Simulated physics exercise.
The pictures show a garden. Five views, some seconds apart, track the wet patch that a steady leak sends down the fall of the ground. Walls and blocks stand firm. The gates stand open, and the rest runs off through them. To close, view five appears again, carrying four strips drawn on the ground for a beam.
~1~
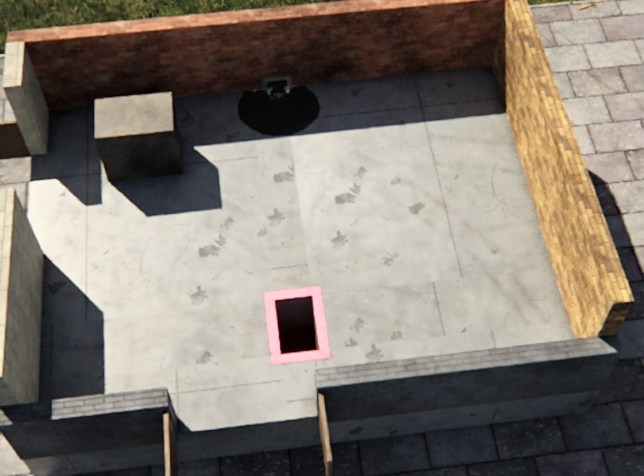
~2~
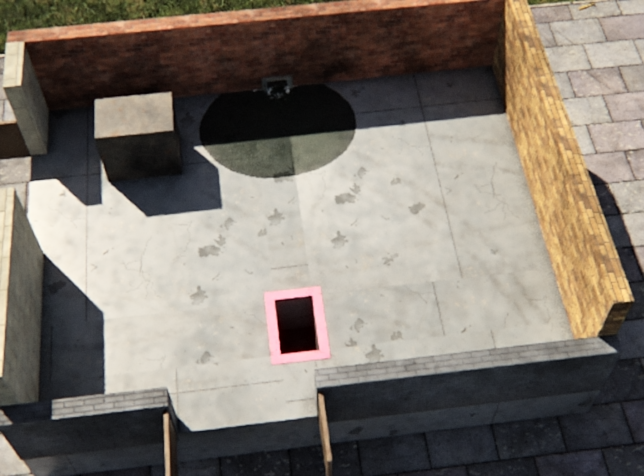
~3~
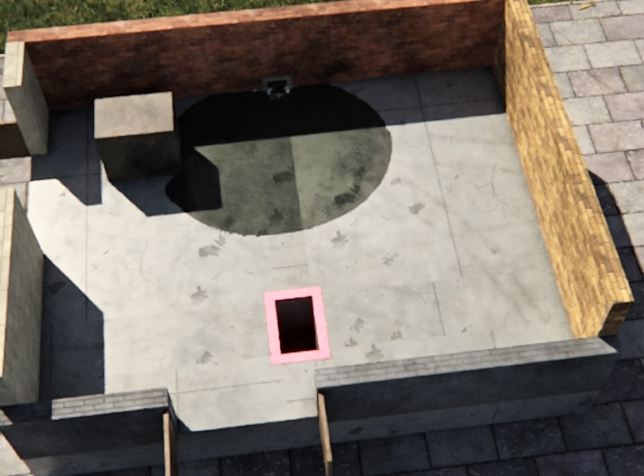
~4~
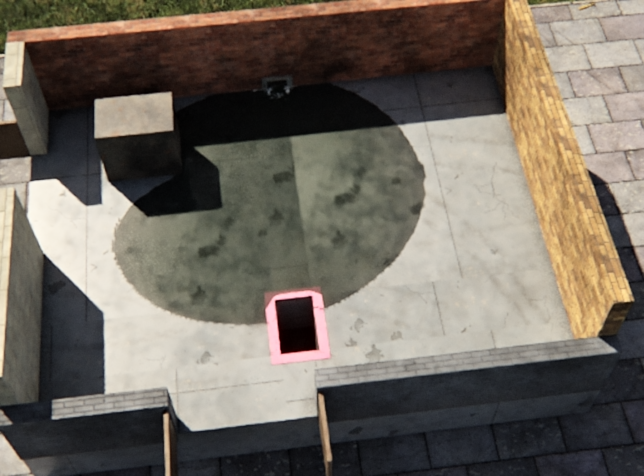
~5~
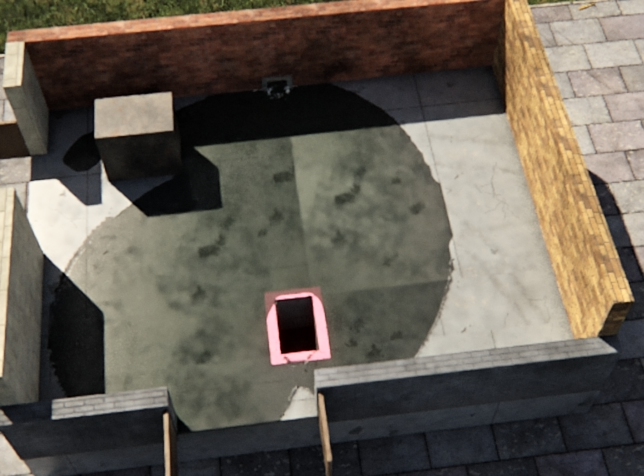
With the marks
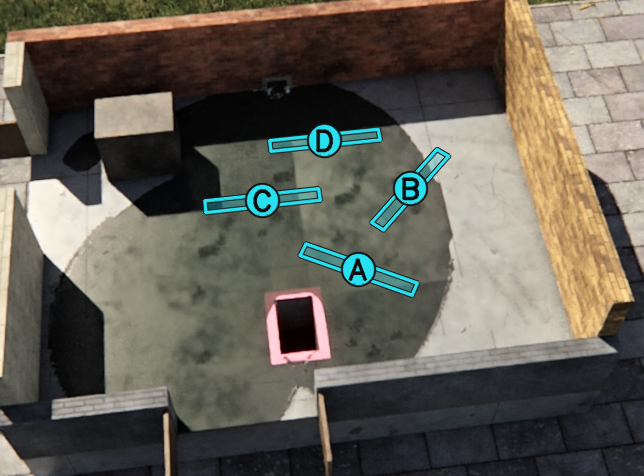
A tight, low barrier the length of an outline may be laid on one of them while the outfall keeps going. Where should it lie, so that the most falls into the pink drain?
B is best.
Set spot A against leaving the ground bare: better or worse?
Worse.
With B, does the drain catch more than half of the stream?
No.
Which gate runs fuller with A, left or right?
The right one.
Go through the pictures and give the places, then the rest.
Outfall at (277, 83); pink drain at (297, 325); open gate at (246, 407); open gate at (45, 201); front seen at (263, 128), 2 % of the ground wet; pink drain still dry, in the first picture.
Front seen at (289, 171), 8 % of the ground wet; pink drain still dry, in the second picture.
Front seen at (253, 228), 18 % of the ground wet; pink drain still dry, in the third picture.
Front seen at (210, 314), 34 % of the ground wet; pink drain still dry, in the fourth picture.
Front seen at (108, 373), 52 % of the ground wet; pink drain taking water, in the fifth picture.
On the marked copy, A from (303, 249) to (414, 289); B from (377, 226) to (442, 152); C from (205, 206) to (319, 194); D from (270, 145) to (379, 134).
For spot A, about 17 % of the stream goes into the pink drain, about 82 % out by the gates.
For spot B, about 29 % of the stream goes into the pink drain, about 70 % out by the gates.
For spot C, about 21 % of the stream goes into the pink drain, about 79 % out by the gates.
For spot D, about 17 % of the stream goes into the pink drain, about 82 % out by the gates.
